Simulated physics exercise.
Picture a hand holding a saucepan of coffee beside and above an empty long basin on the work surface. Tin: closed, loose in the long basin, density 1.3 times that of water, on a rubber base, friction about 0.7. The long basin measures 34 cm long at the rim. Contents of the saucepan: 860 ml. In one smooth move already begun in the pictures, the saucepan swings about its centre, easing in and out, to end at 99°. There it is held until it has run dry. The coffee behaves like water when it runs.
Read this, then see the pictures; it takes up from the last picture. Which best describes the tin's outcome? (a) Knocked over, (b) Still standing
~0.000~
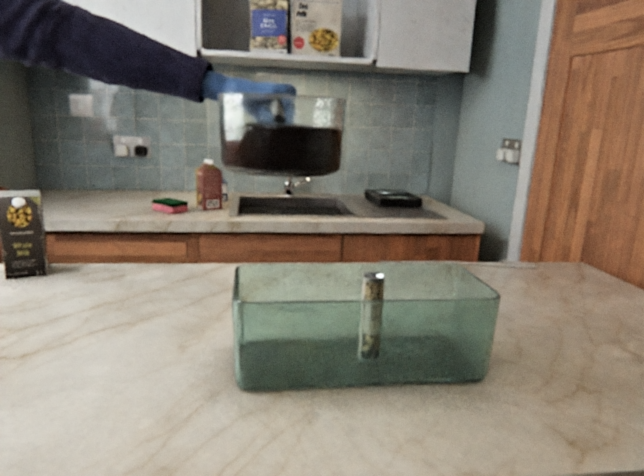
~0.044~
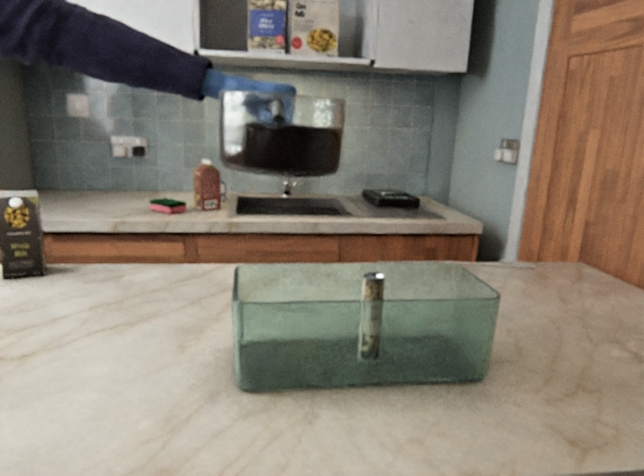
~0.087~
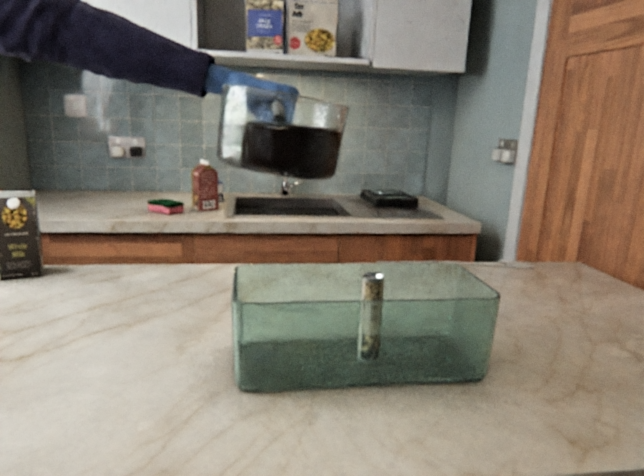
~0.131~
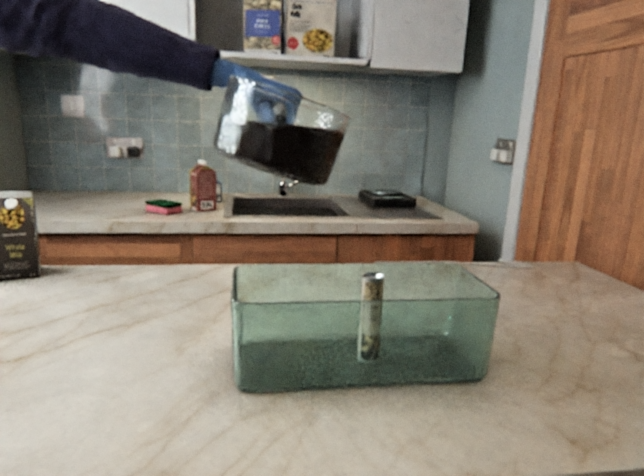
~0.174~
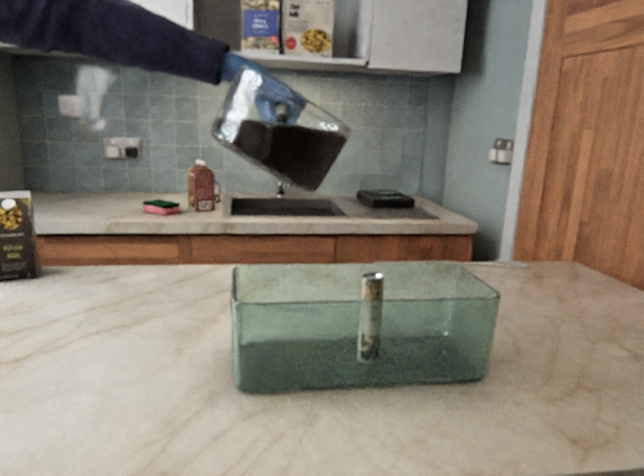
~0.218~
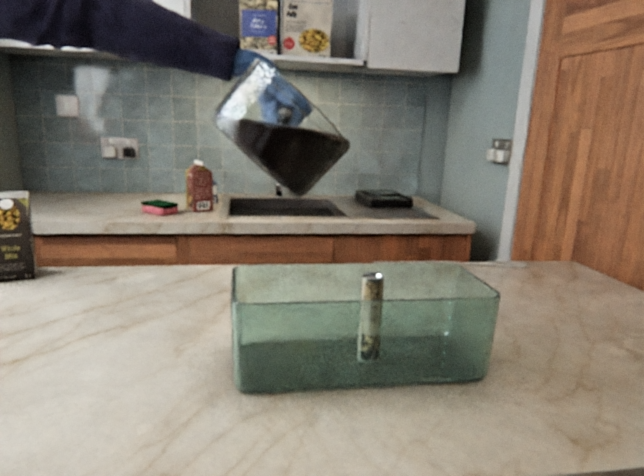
Knocked over (a).
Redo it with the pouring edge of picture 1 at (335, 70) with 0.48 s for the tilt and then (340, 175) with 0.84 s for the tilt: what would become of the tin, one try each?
First it tips over; then it stays on its base.
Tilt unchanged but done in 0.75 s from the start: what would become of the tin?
The tin goes over.
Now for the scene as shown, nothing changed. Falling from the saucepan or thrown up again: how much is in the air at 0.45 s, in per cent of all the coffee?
Some 56 % is the figure.
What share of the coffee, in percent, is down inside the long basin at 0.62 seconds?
Value: Approx. 74 %.
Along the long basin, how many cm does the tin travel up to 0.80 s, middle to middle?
It has moved some 2 cm.
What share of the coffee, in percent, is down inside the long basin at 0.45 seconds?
About 10 per cent.
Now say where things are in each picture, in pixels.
It leans 0°; its right rim is at (343, 102); the coffee meets the walls at (223, 124) and (338, 128); the long basin's rim runs from (235, 283) to (479, 281); the tin's top is at (374, 280), in the first picture.
It leans 2°; its right rim is at (344, 104); the coffee meets the walls at (222, 123) and (339, 128), in the second picture.
It leans 8°; its right rim is at (346, 110); the coffee meets the walls at (222, 122) and (339, 129), in the third picture.
It leans 16°; its right rim is at (348, 120); the coffee meets the walls at (221, 122) and (341, 131), in the fourth picture.
It leans 28°; its right rim is at (349, 134); the coffee meets the walls at (216, 119) and (343, 133), in the fifth picture.
It leans 41°; its right rim is at (346, 149); the coffee meets the walls at (215, 112) and (341, 138); 1 per cent is over the edge, in the sixth picture.
By 0.45 s the tilt is 97° and 35 per cent is still to pour; the tin stands where it began.
By 0.62 s the tilt is 99° and 12 per cent is still to pour; the tin stands where it began.
By 0.80 s the tilt is 99° and 3 per cent is still to pour; the tin leans 21°.
By 0.99 s the tilt is 99° and 1 per cent is still to pour; the tin lies on its side.
At rest the tin lies on its side.
